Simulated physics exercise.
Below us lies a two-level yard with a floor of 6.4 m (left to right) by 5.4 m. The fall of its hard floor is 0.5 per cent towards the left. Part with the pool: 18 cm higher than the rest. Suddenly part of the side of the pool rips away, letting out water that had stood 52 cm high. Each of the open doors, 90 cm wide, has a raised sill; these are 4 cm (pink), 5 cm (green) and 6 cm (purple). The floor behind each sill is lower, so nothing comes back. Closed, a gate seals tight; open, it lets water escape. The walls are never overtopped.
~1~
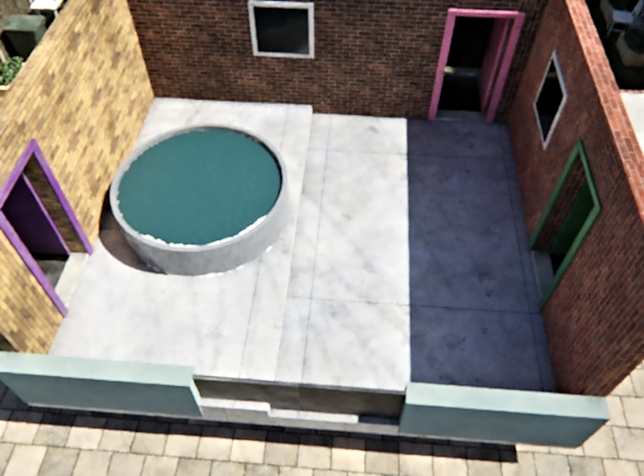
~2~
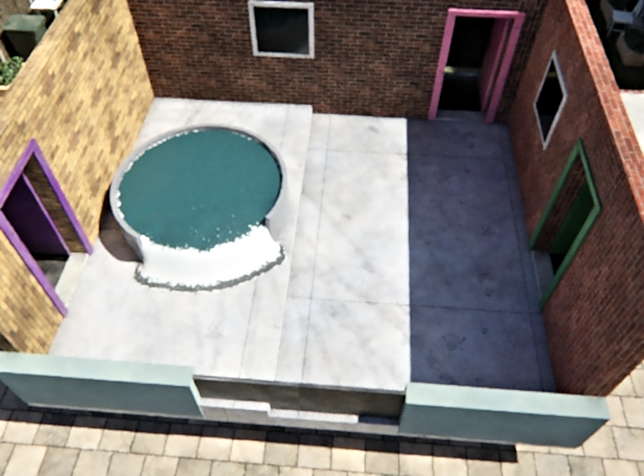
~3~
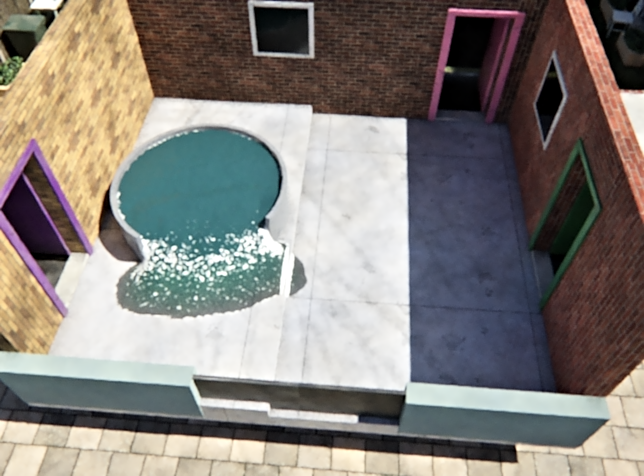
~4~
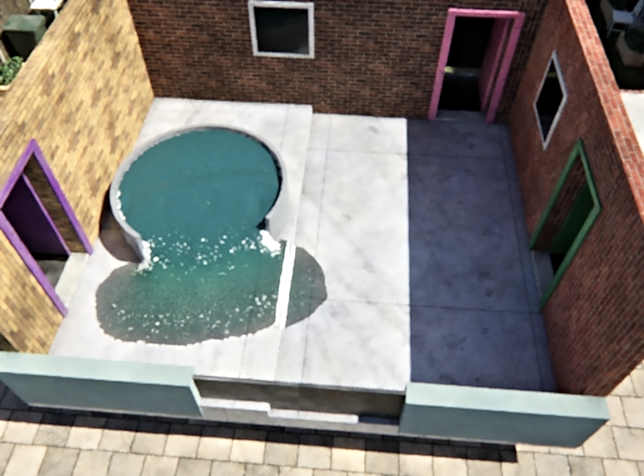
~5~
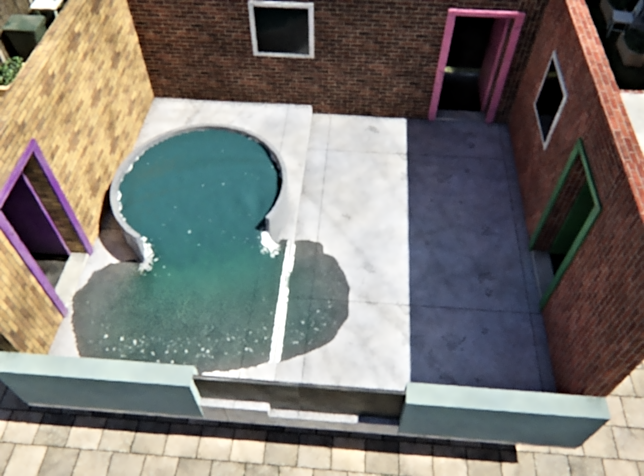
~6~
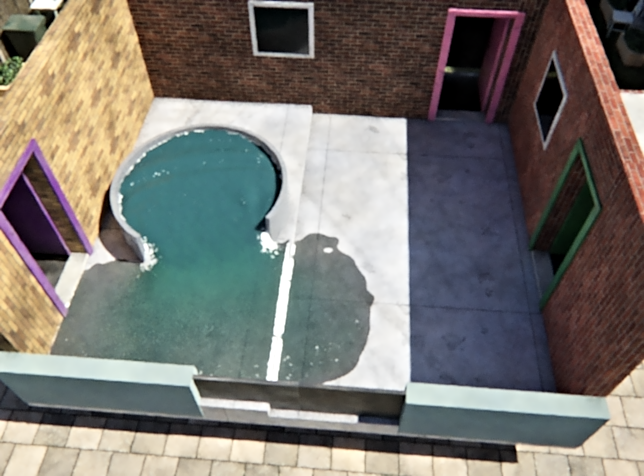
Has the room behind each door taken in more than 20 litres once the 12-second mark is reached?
Behind the pink door: It has; behind the green door: It has; behind the purple door: It has.
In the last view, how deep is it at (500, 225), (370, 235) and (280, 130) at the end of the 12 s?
5, 5 and 2 cm, respectively.
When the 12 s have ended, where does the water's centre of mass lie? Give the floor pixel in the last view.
Around (334, 238).
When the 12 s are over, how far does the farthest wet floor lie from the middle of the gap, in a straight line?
Roughly 5.8 m.
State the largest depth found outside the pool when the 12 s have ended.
Depth: Approx. 14 cm.
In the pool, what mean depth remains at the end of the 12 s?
I'd put the mean depth near 6 centimetres.
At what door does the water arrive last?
Door reached last: Pink.
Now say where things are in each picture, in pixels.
In the first frame, still water, 52 cm deep, in the pool at (201, 185).
In the second frame, the front is at (138, 274), 1.0 m from the gap at (210, 264); 0.4 m2 of floor is under water; 52 cm left at the back of the pool.
In the third frame, water pours out at (210, 267) and has run 1.2 m, to (122, 295); deepest outside 26 cm, 52 cm at the pool's back.
In the fourth frame, the front is at (317, 300), 1.5 m from the gap at (210, 267); 2.9 m2 of floor is under water; 52 cm left at the back of the pool.
In the fifth frame, water pours out at (210, 267) and has run 1.9 m, to (337, 320); deepest outside 24 cm, 52 cm at the pool's back.
In the sixth frame, the front is at (348, 362), 2.3 m from the gap at (210, 267); 6.5 m2 of floor is under water; 49 cm left at the back of the pool.
A moment later water covers 30 % of the floor and is deepest (36 cm) near (214, 386); pink door not reached, green door not reached, purple door 4 cm at the sill, 0 L in.
Soon after water covers 35 % of the floor and is deepest (35 cm) near (42, 373); pink door not reached, green door not reached, purple door 7 cm at the sill, 0 L in.
Next water covers 50 % of the floor and is deepest (30 cm) near (555, 418); pink door not reached, green door 12 cm at the sill, 3 L in, purple door 11 cm at the sill, 11 L in.
Later on water covers 95 % of the floor and is deepest (15 cm) near (312, 120); pink door 13 cm at the sill, 83 L in, green door 9 cm at the sill, 54 L in, purple door 11 cm at the sill, 91 L in.
At the end water covers 100 % of the floor and is deepest (14 cm) near (273, 397); pink door 10 cm at the sill, 196 L in, green door 6 cm at the sill, 73 L in, purple door 6 cm at the sill, 111 L in.
